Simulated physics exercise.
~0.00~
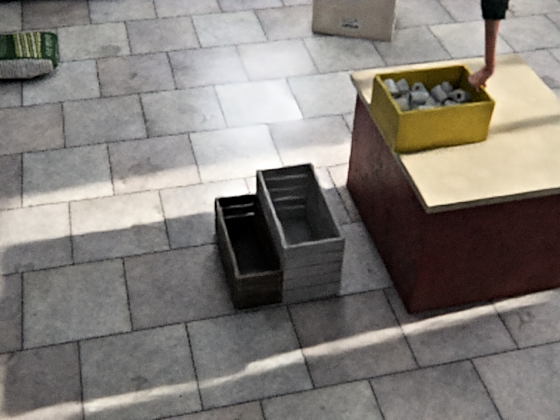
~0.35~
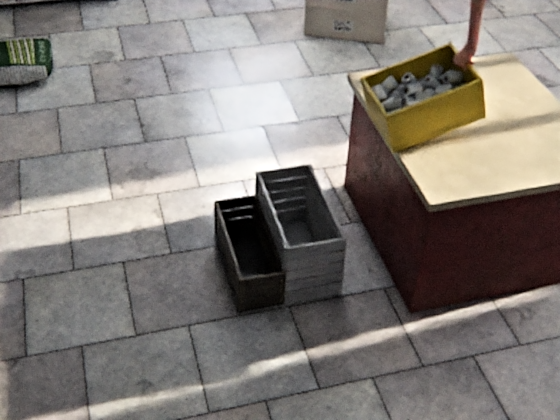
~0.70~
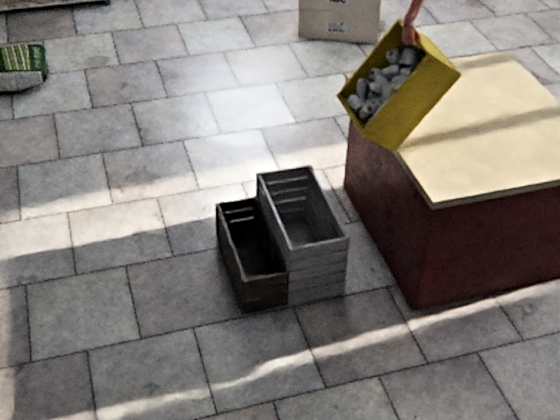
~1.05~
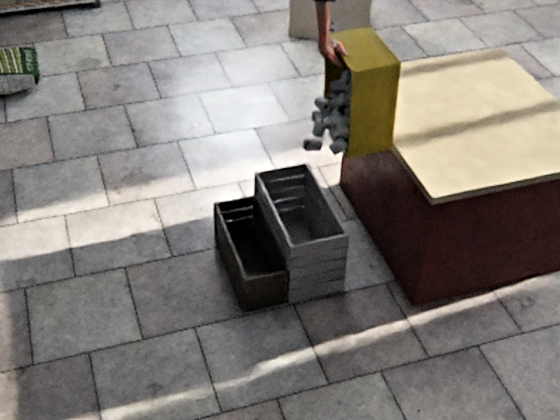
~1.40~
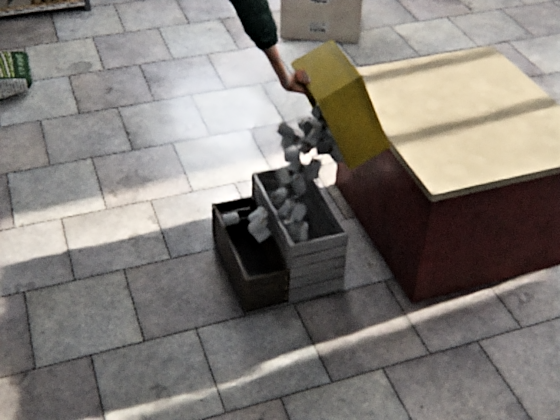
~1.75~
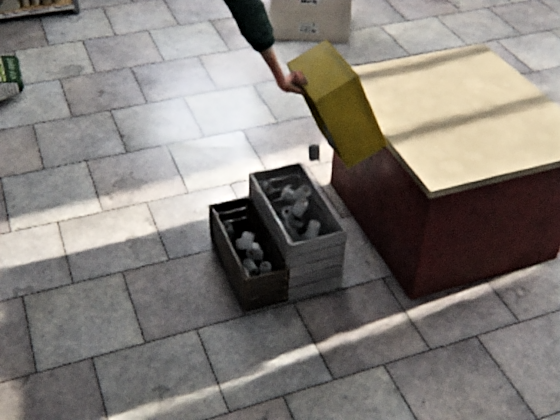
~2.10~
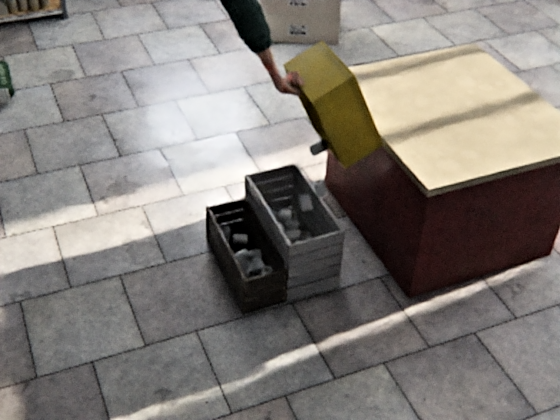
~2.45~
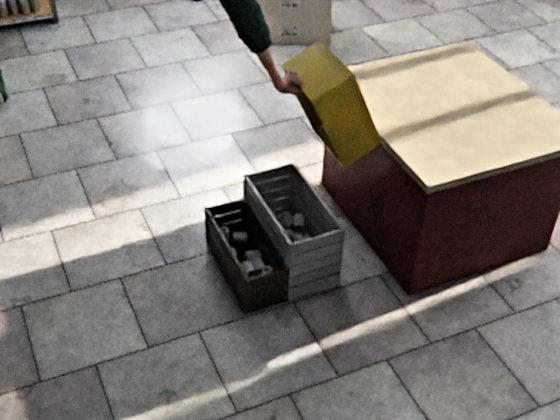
A hand tipped a yellow box of small pale rolls off the left edge of a bench, pouring them into two open containers on the paved ground, and most landed in the nearer, lighter one, with a few in the darker one beyond.
